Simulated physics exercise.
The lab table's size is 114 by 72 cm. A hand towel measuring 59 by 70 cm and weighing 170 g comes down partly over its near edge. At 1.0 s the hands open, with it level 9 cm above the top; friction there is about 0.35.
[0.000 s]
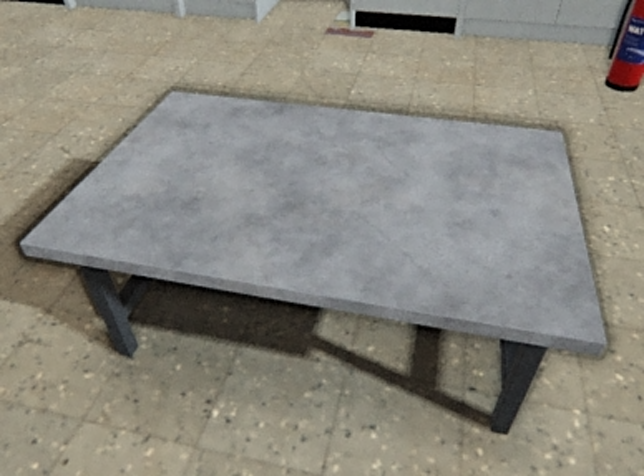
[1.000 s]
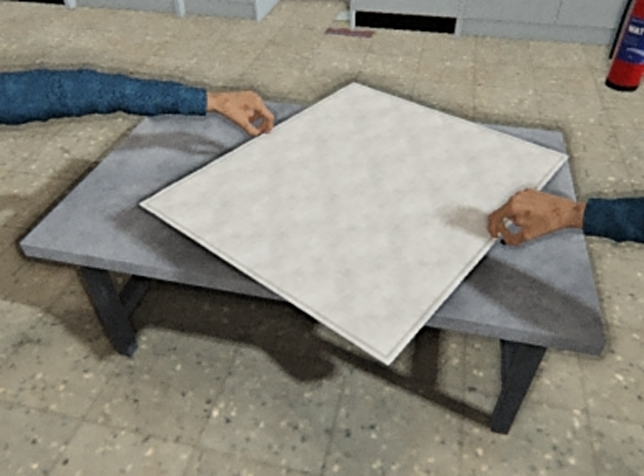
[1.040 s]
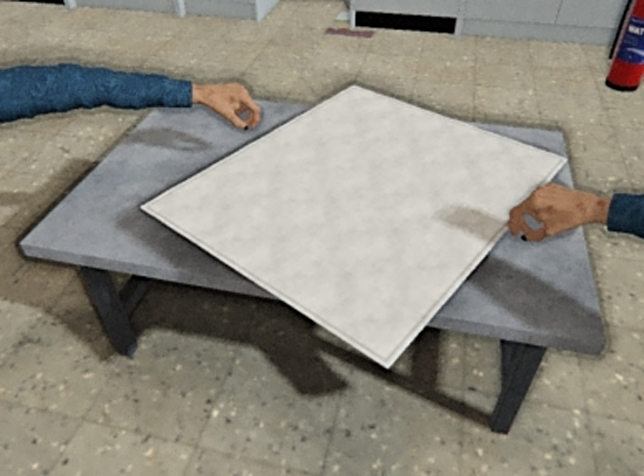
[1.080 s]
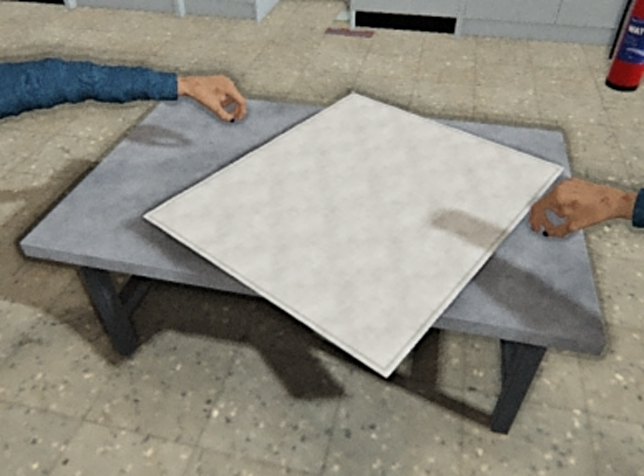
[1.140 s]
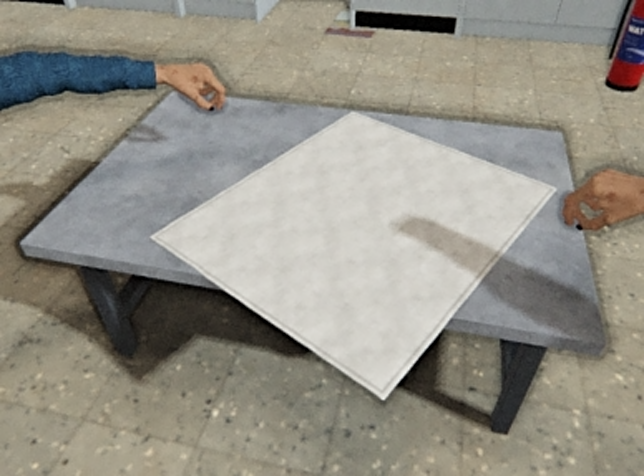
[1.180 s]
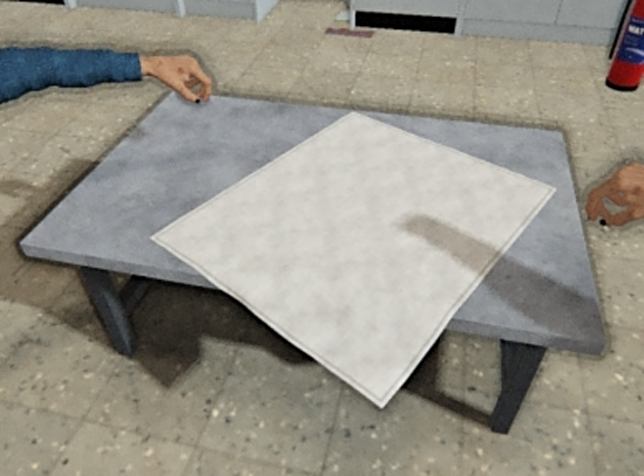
A pale, off-white square cloth lies at an angle over a grey, dark-legged table on a speckled beige tiled floor, seen from above by a still camera. Two hands in blue sleeves, one on each side, hold it out flat above the tabletop, a red extinguisher at upper right. The hands open and draw apart as the cloth drops onto the table, its overhanging near corner dipping.
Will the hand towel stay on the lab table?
Yes, it stays.
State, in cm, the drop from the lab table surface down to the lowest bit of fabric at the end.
About 18 cm.
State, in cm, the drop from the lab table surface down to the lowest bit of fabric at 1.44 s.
About 12 cm.
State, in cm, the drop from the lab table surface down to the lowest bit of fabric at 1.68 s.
It's hanging something like 12 cm below the top at that point.
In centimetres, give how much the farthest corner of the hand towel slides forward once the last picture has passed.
It slips forward by about 0 cm.
By 1.4 s, 90 % of the hand towel is still over the top.
By 1.7 s, 85 % of the hand towel is still over the top.
By 1.9 s, 90 % of the hand towel is still over the top.
By 2.2 s, 85 % of the hand towel is still over the top.
By 4.4 s, 85 % of the hand towel is still over the top.
